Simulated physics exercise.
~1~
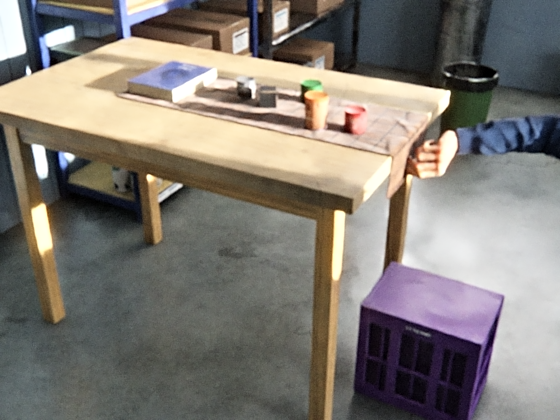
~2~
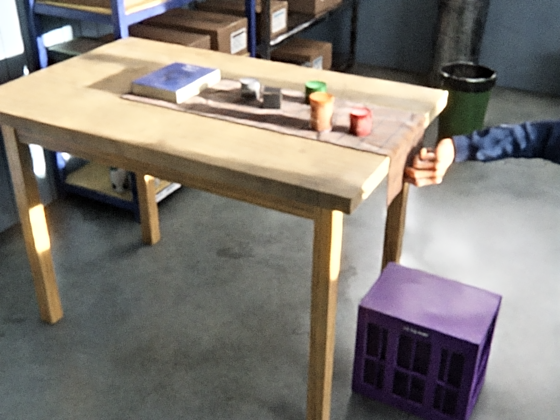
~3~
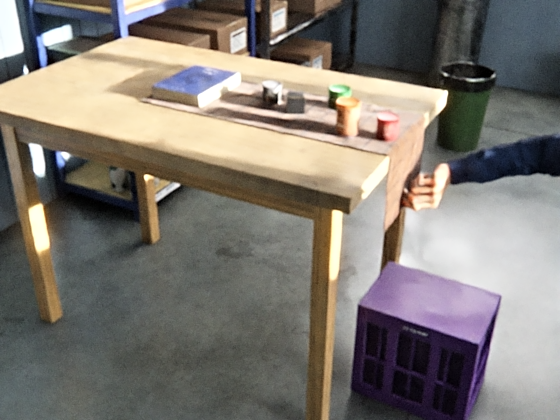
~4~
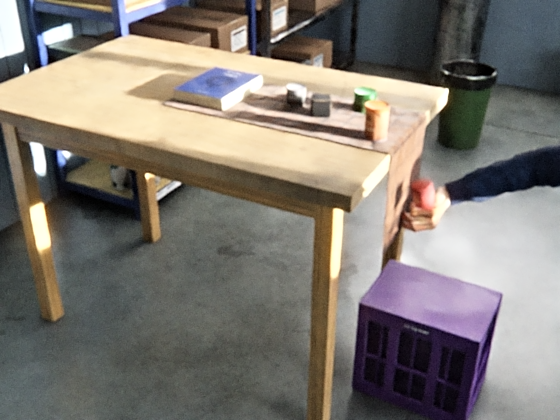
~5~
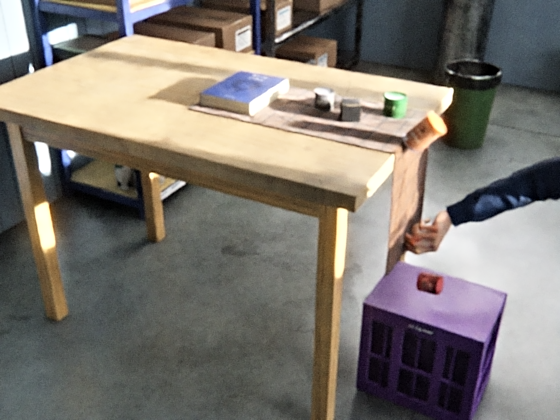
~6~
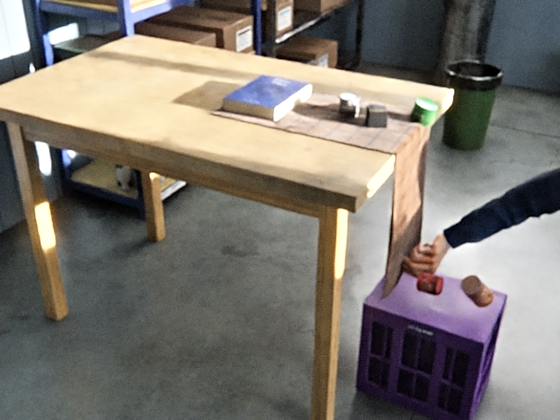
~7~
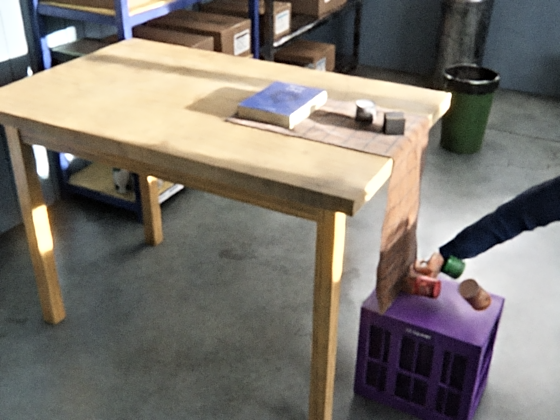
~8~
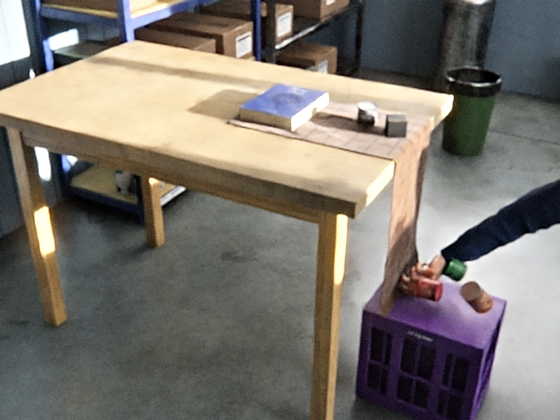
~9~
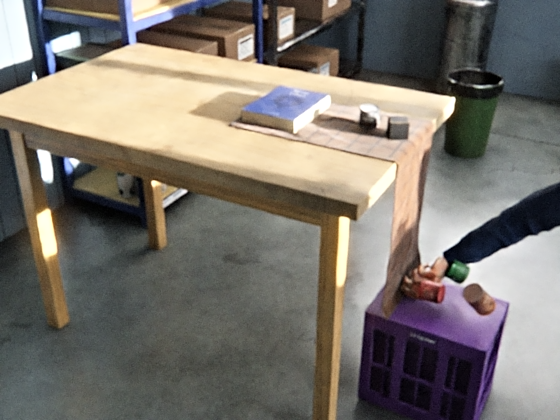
A hand slowly pulls a brown runner until three small pots drop toward a purple crate.
